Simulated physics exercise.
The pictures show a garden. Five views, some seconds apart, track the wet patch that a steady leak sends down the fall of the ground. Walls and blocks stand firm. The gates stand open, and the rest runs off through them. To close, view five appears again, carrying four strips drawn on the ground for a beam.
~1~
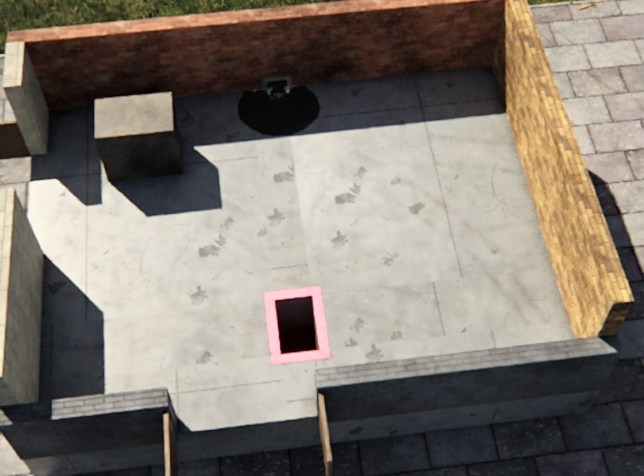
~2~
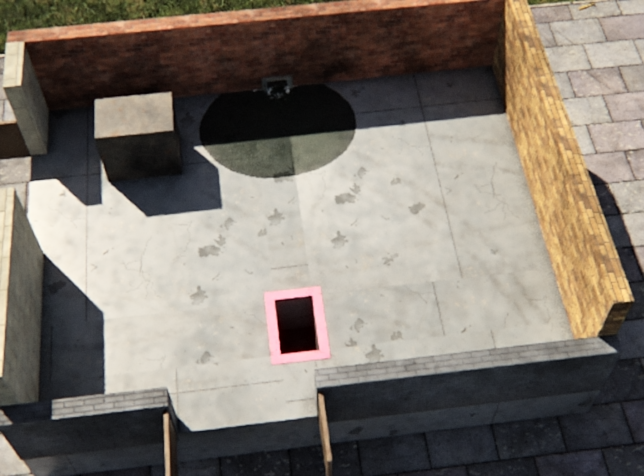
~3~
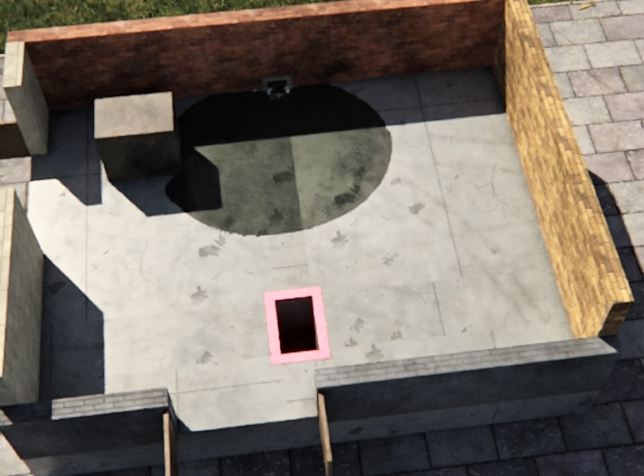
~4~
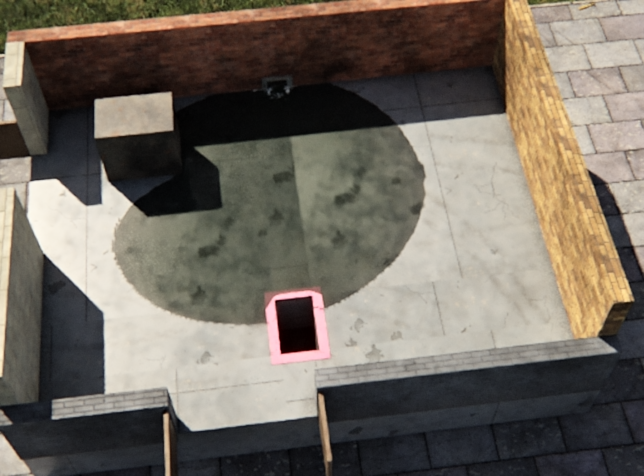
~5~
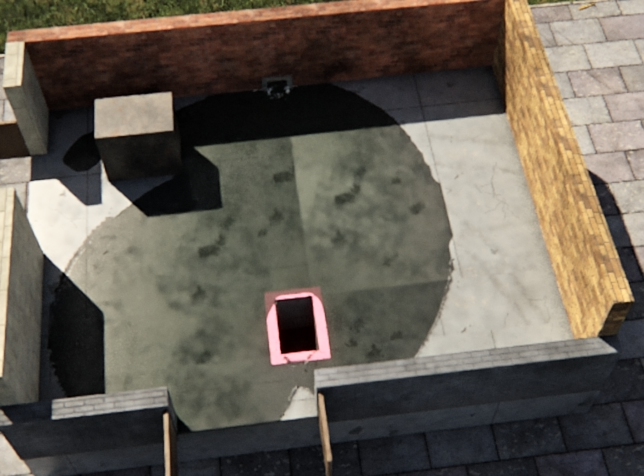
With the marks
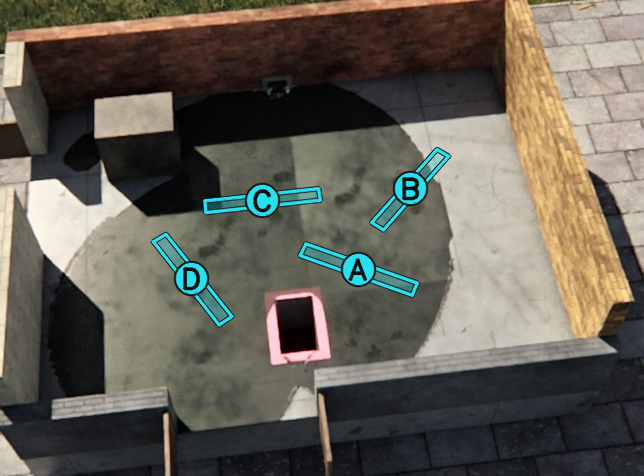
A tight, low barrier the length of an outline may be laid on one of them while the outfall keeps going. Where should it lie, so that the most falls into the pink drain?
D is best.
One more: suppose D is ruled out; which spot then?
It is B.
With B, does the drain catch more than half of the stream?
No.
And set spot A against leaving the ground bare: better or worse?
It is worse.
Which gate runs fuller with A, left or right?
The right one.
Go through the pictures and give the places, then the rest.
Outfall at (277, 83); pink drain at (297, 325); open gate at (246, 407); open gate at (45, 201); front seen at (263, 128), 2 % of the ground wet; pink drain still dry, in the first picture.
Front seen at (289, 171), 8 % of the ground wet; pink drain still dry, in the second picture.
Front seen at (253, 228), 18 % of the ground wet; pink drain still dry, in the third picture.
Front seen at (210, 314), 34 % of the ground wet; pink drain still dry, in the fourth picture.
Front seen at (108, 373), 52 % of the ground wet; pink drain taking water, in the fifth picture.
On the marked copy, A from (303, 249) to (414, 289); B from (377, 226) to (442, 152); C from (205, 206) to (319, 194); D from (159, 238) to (225, 320).
For spot A, about 17 % of the stream goes into the pink drain, about 82 % out by the gates.
For spot B, about 29 % of the stream goes into the pink drain, about 70 % out by the gates.
For spot C, about 21 % of the stream goes into the pink drain, about 79 % out by the gates.
For spot D, about 50 % of the stream goes into the pink drain, about 48 % out by the gates.
